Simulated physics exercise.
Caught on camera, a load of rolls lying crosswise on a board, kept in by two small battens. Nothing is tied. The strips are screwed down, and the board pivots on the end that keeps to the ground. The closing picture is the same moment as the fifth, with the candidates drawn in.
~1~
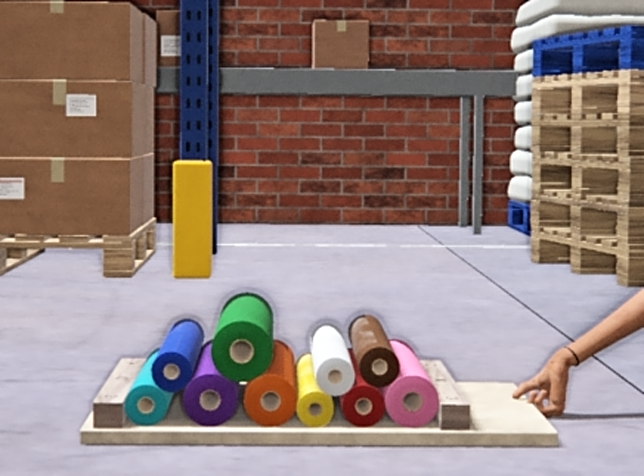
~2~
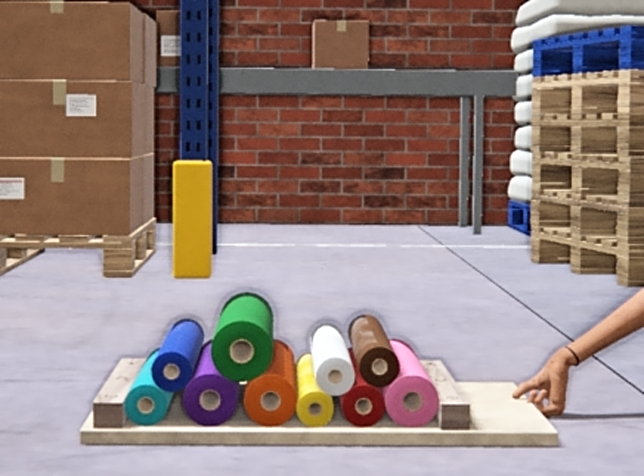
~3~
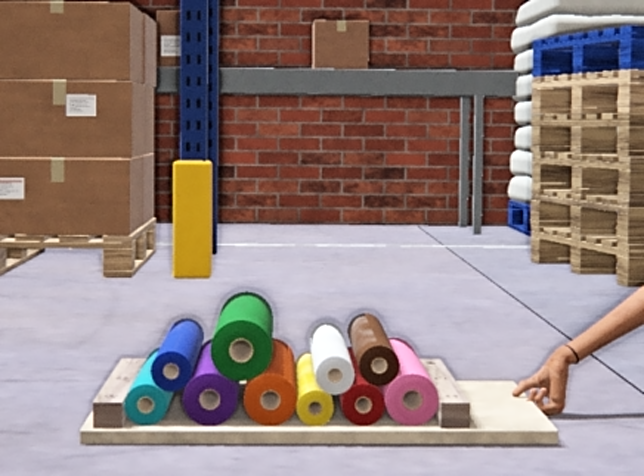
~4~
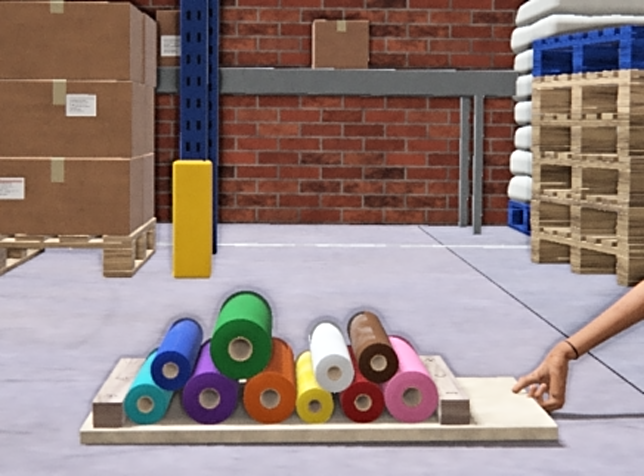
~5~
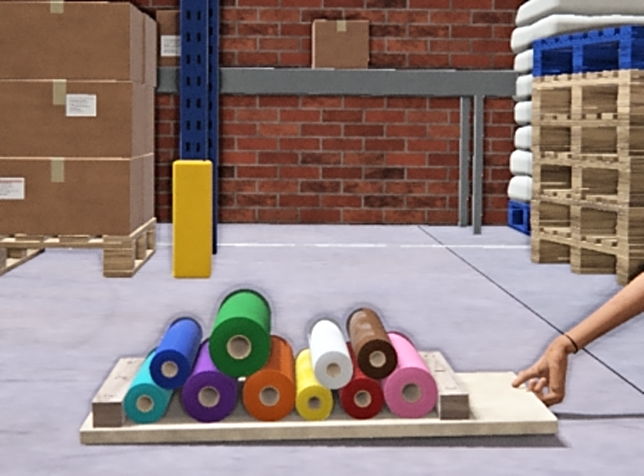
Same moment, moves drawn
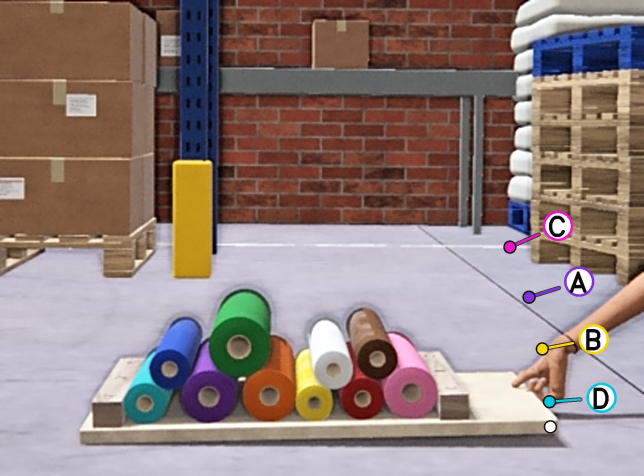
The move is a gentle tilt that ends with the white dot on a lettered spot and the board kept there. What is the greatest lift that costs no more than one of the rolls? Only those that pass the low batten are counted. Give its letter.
At most to C.
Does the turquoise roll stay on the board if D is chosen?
Yes.
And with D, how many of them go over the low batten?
The count is none.
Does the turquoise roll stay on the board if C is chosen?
The turquoise roll: Yes.
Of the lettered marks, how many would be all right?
The number is four.
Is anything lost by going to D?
No.
On the marked copy, A at (529, 298); B at (543, 349); C at (510, 247); D at (549, 402); the white dot at (551, 427).
Following C. Soon after the start, board at 15°.
Later, board at 24°.
In the end, board at 24°, one over the low batten (blue).
As for the rest, A one over the low batten (blue); B none over the low batten; D none over the low batten.
